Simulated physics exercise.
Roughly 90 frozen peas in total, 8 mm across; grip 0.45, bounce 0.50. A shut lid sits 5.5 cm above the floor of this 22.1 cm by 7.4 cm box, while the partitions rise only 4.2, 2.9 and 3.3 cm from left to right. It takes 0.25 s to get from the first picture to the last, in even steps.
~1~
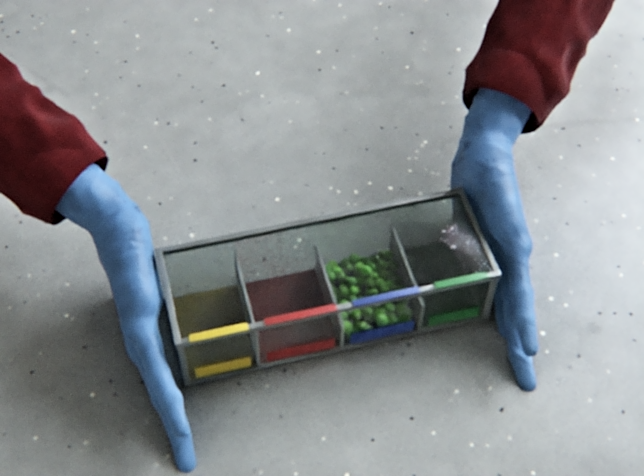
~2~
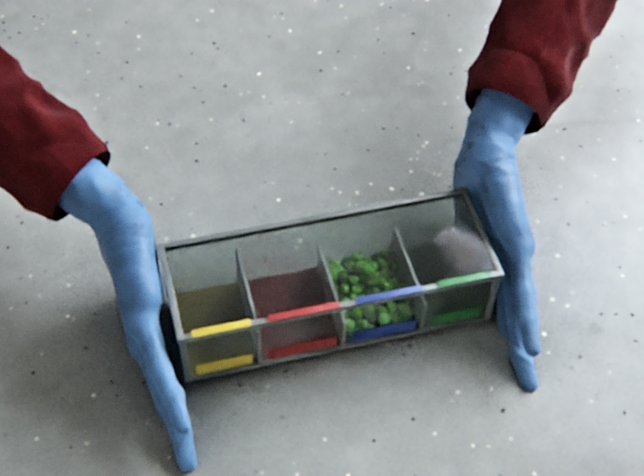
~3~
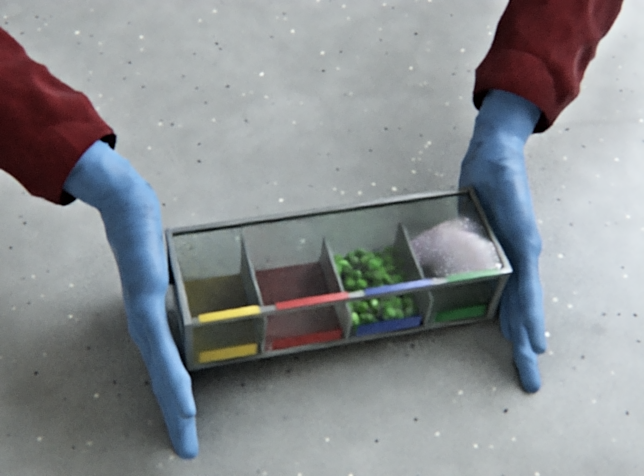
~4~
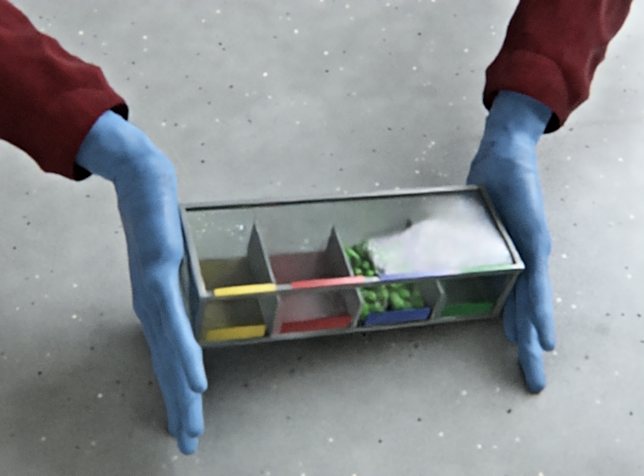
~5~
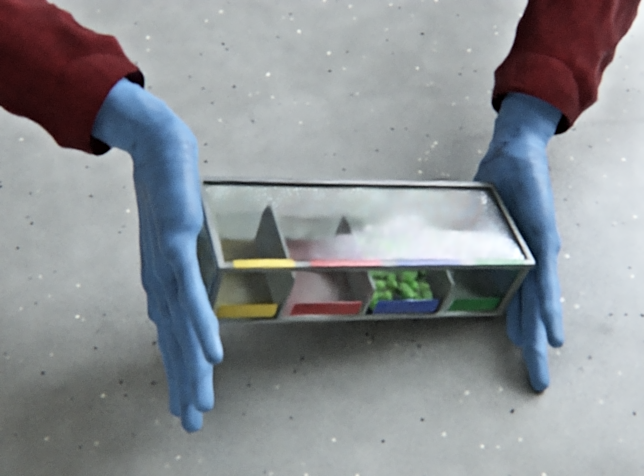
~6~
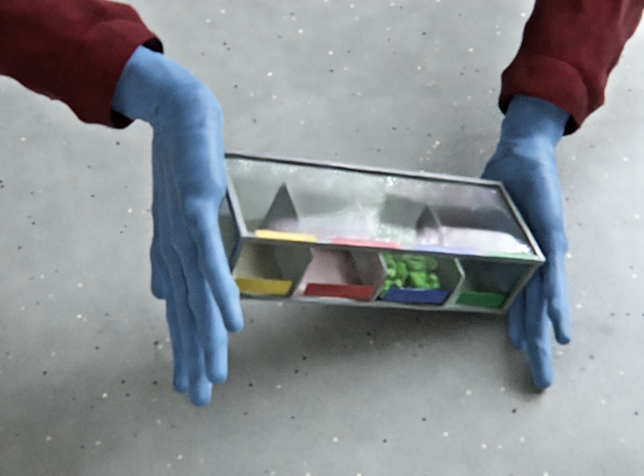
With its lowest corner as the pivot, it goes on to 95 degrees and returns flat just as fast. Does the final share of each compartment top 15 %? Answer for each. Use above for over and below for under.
Verdicts: Red below, blue above, green above, yellow below.
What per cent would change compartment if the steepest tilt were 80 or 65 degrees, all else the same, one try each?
Close to 15 in a hundred first, and 5 in a hundred second.
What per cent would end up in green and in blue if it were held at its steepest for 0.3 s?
Then green keeps 75% and blue keeps 25%.
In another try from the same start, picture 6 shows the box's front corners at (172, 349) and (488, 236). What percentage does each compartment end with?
Final per cent - red: 35; blue: 20; green: 0; yellow: 45.
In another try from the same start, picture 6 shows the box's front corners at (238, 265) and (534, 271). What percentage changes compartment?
I'd put it at about 55 per cent.
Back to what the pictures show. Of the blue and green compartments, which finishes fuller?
That would be the green compartment.
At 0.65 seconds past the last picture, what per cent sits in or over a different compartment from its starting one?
Reading: Close to 25 %.
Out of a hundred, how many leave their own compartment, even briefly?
About 70 %.
Then, 0.65 s after the last picture, tilt 94 degrees; blue 75 %, green 25 %.
Then, 1.09 s after the last picture, tilt 40 degrees; blue 30 %, green 70 %.
Then, 1.61 s after the last picture, tilt 0 degrees; blue 30 %, green 70 %.
In the end, red 0 %, blue 30 %, green 70 %, yellow 0 %.
